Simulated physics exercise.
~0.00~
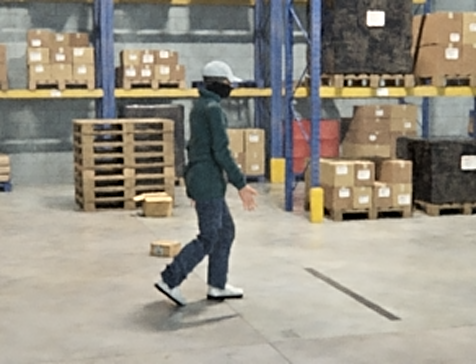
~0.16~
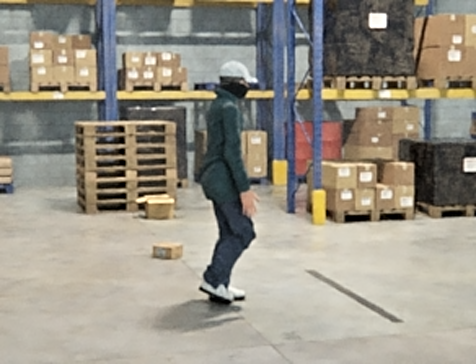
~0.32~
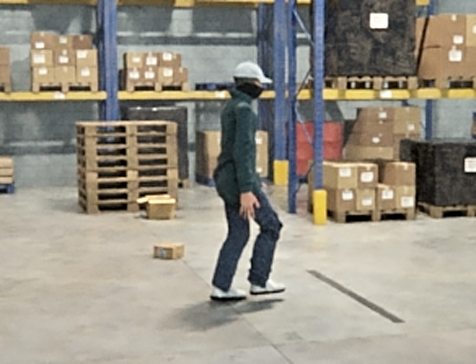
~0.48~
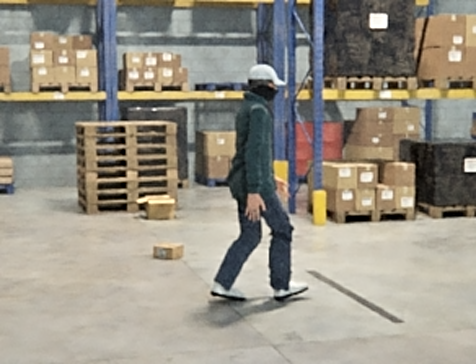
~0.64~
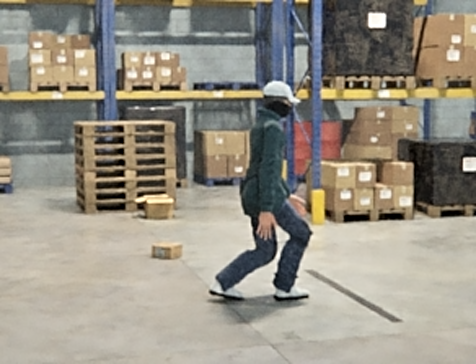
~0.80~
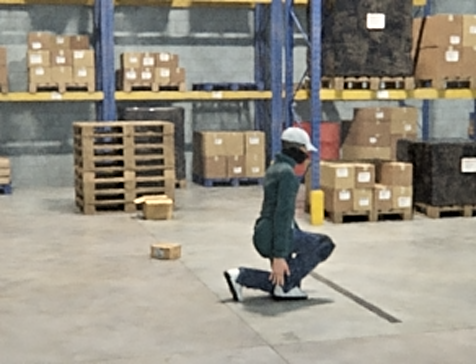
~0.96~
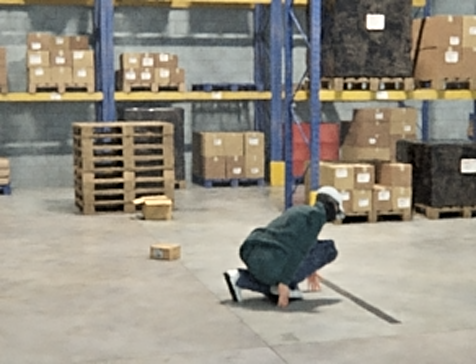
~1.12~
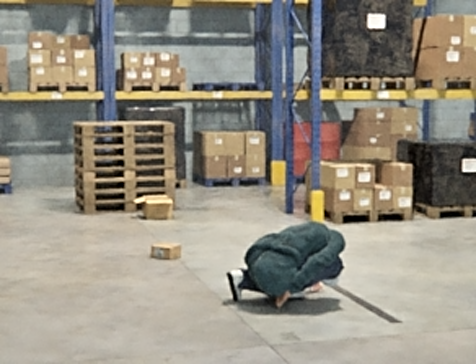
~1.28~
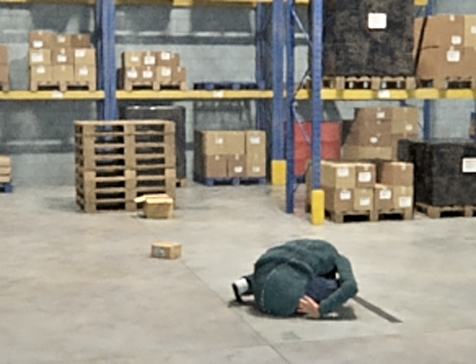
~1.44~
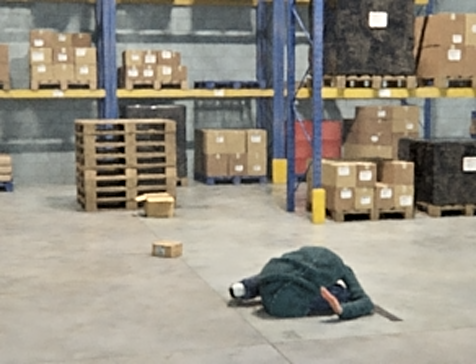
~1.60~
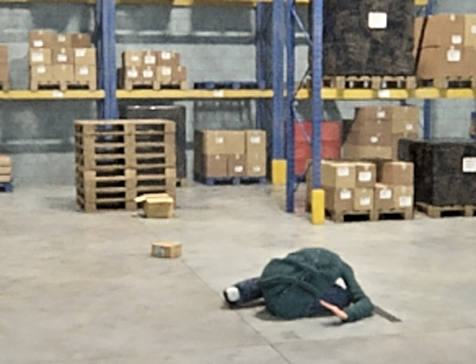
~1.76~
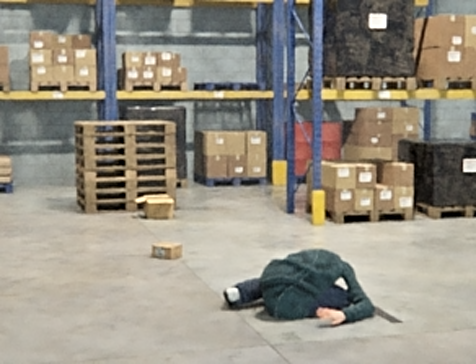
To begin with, a person in a light cap, dark green jacket and jeans walks right across a warehouse floor, past stacked pallets, small boxes and loaded shelves, toward a black strip on the ground. The steps shorten, the knees bend, and the person sinks down into a kneel. The upper body then folds forward, hands reaching toward the floor, until the head tucks down and the back rounds. The person rolls over into a curled heap on the floor. At the end the body lies still, with the head short of the black strip.
